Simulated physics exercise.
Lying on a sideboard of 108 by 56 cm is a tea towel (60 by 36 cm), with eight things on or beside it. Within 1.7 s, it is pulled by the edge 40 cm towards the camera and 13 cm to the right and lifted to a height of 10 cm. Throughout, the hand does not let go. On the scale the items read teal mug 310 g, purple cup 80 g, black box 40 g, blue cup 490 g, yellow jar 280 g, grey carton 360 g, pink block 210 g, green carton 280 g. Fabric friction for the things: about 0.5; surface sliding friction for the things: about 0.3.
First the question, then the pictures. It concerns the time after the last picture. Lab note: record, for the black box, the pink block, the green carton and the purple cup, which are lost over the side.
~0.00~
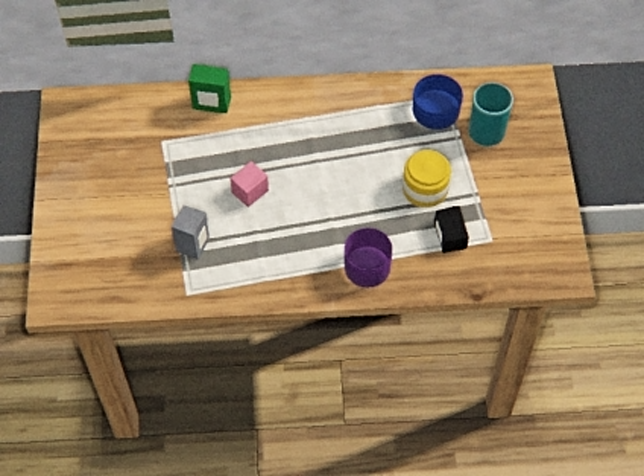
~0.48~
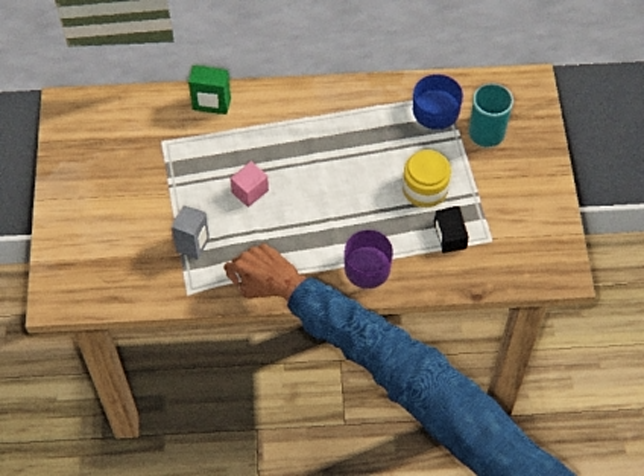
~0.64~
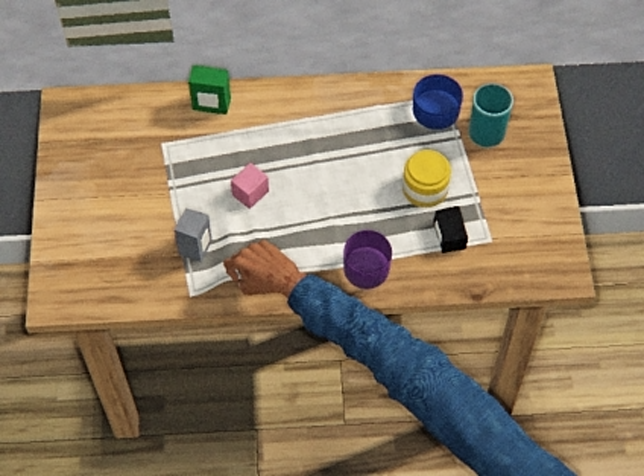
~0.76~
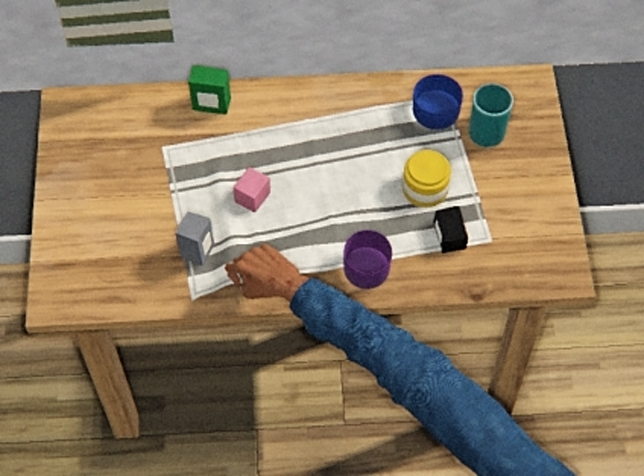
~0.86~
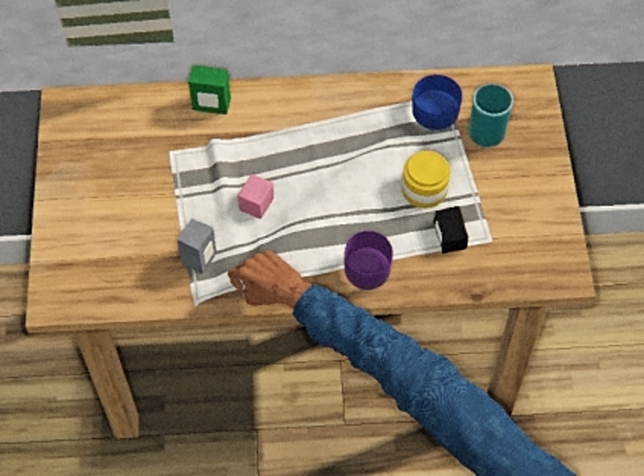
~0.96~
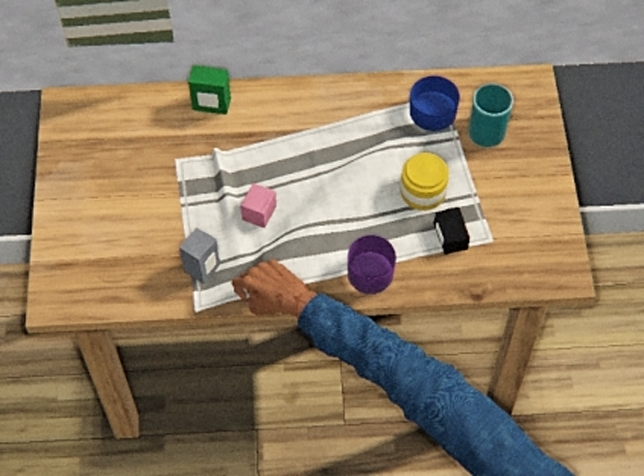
Recorded: Black box lost over the side; pink block lost over the side; green carton left on top; purple cup lost over the side.
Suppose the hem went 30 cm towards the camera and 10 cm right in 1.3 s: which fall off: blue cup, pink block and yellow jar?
Outcome: Blue cup is still there; pink block leaves the top; yellow jar is still there.
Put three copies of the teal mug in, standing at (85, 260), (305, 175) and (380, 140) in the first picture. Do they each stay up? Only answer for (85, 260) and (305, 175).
The first one survives on top, and the other tips off.
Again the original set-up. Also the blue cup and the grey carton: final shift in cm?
About: Blue cup 30 cm, grey carton off the top.
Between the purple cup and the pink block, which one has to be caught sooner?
Purple.
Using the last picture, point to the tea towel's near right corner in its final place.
Around pixel (486, 302).
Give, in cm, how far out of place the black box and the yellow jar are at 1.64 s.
Shift - black box 8 cm, yellow jar 15 cm.
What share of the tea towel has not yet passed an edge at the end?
I'd estimate close to 30 per cent.
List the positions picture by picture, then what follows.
The first frame shows black box (452, 223); pink block (249, 177); green carton (208, 74); purple cup (368, 249); tea towel corners (187, 295) (162, 142) (492, 241).
The second frame shows tea towel corners (162, 142) (492, 241); grip (238, 282).
The third frame shows grey carton (191, 222); tea towel corners (162, 144) (492, 242); grip (238, 279).
The fourth frame shows pink block (251, 182); grey carton (193, 225); tea towel corners (163, 148) (492, 241); grip (240, 283).
The fifth frame shows pink block (255, 189); grey carton (195, 233); tea towel corners (170, 152) (492, 241); grip (243, 289).
The sixth frame shows black box (453, 224); pink block (258, 198); green carton (208, 75); purple cup (372, 256); tea towel corners (176, 160) (493, 241); grip (246, 298).
At 1.3 s, 90 % of the tea towel is still over the top; pink block 16 cm off its start, purple cup 7 cm off its start, black box 3 cm off its start.
At 1.6 s, 65 % of the tea towel is still over the top; pink block 30 cm off its start, purple cup over the edge, black box 9 cm off its start.
At 2.0 s, 35 % of the tea towel is still over the top; pink block over the edge, purple cup over the edge, black box 16 cm off its start at (456, 298).
At 2.3 s, 30 % of the tea towel is still over the top; pink block over the edge, purple cup over the edge, black box over the edge.
At 3.9 s, 30 % of the tea towel is still over the top; pink block over the edge, black box over the edge, purple cup over the edge, green carton 0 cm off its start at (207, 75).
